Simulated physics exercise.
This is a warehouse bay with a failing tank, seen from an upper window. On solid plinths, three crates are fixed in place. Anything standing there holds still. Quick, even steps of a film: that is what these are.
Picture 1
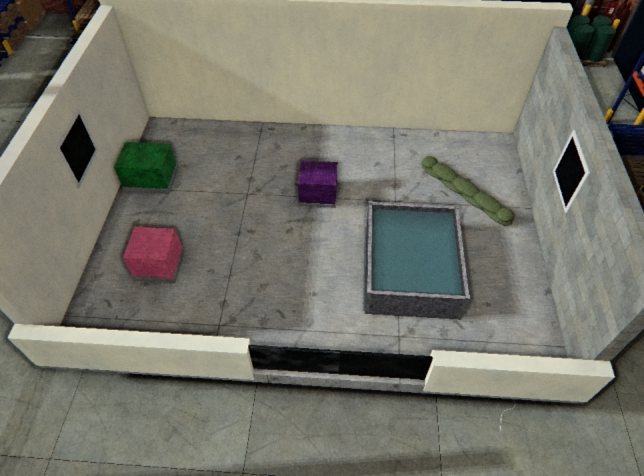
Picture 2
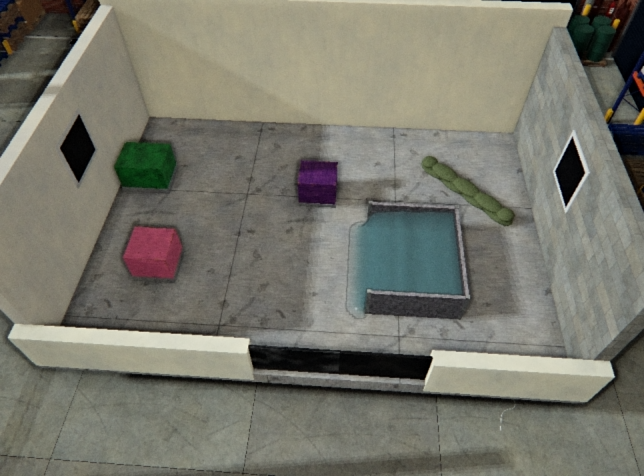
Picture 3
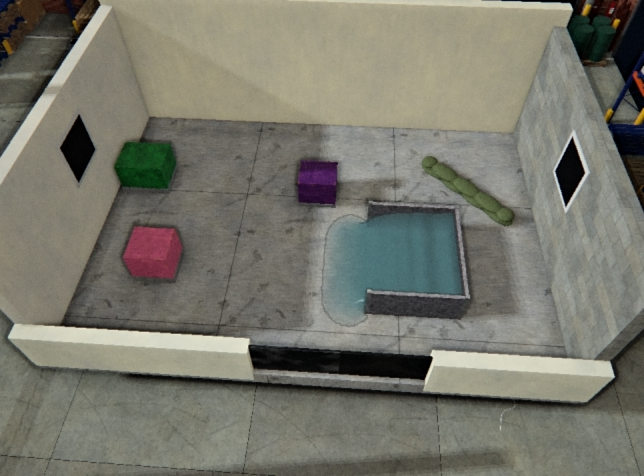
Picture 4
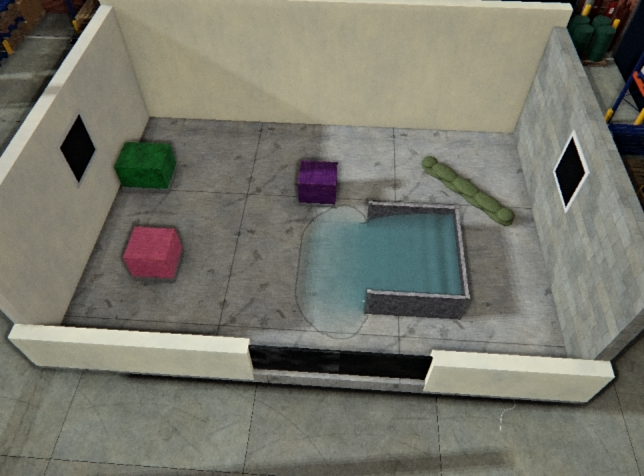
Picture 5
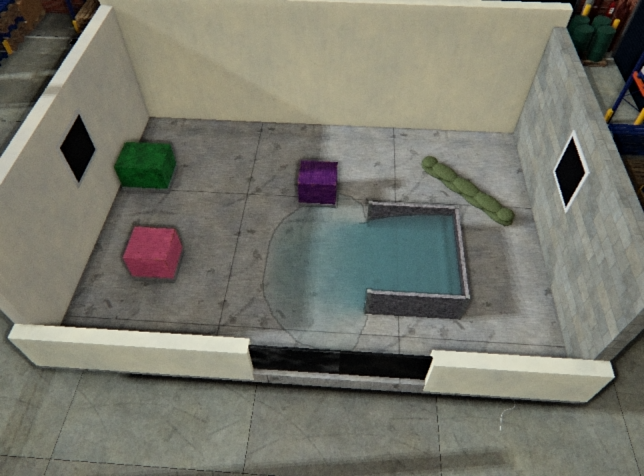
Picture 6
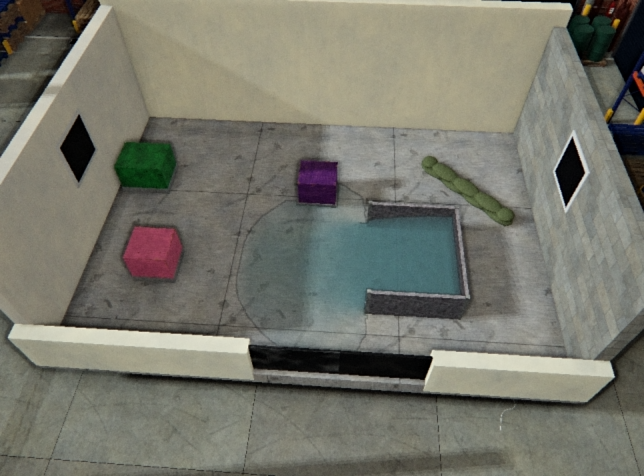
A tank of water opens on its left side and water spreads leftward across the floor.
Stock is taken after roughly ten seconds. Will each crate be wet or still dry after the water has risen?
Afterwards the purple crate is wet, the green crate is wet, the pink crate is wet.
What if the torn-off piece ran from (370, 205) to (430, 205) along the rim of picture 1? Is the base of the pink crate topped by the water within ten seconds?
In my view the pink one is never reached.
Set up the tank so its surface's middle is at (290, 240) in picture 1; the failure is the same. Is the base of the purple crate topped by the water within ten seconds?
The purple crate is untouched.
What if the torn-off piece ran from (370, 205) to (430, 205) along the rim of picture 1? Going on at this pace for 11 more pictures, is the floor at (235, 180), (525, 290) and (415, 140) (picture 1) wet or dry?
Okay, the first is left untouched, the next is left untouched, and the last is waterlogged.
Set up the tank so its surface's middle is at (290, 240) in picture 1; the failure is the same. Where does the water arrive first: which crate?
It is the pink crate.
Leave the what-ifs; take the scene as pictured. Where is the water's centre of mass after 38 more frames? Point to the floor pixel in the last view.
At roughly (204, 237).
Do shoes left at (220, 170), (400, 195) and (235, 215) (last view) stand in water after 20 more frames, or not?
Point one sodden, point two left clear, point three sodden.
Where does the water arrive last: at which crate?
I'd go with the one in green.
A moment on, water covers 30 % of the floor; the purple crate water round its plinth, the green crate not reached, the pink crate water round its plinth.
Next, water covers 40 % of the floor; the purple crate water round its plinth, the green crate water round its plinth, the pink crate water round its plinth.
Then, water covers 50 % of the floor; the purple crate water round its plinth, the green crate water round its plinth, the pink crate water round its plinth.
Later, water covers 55 % of the floor; the purple crate water round its plinth, the green crate water round its plinth, the pink crate water round its plinth.
In the end, water covers 80 % of the floor; the purple crate was topped, the green crate was topped, the pink crate was topped.
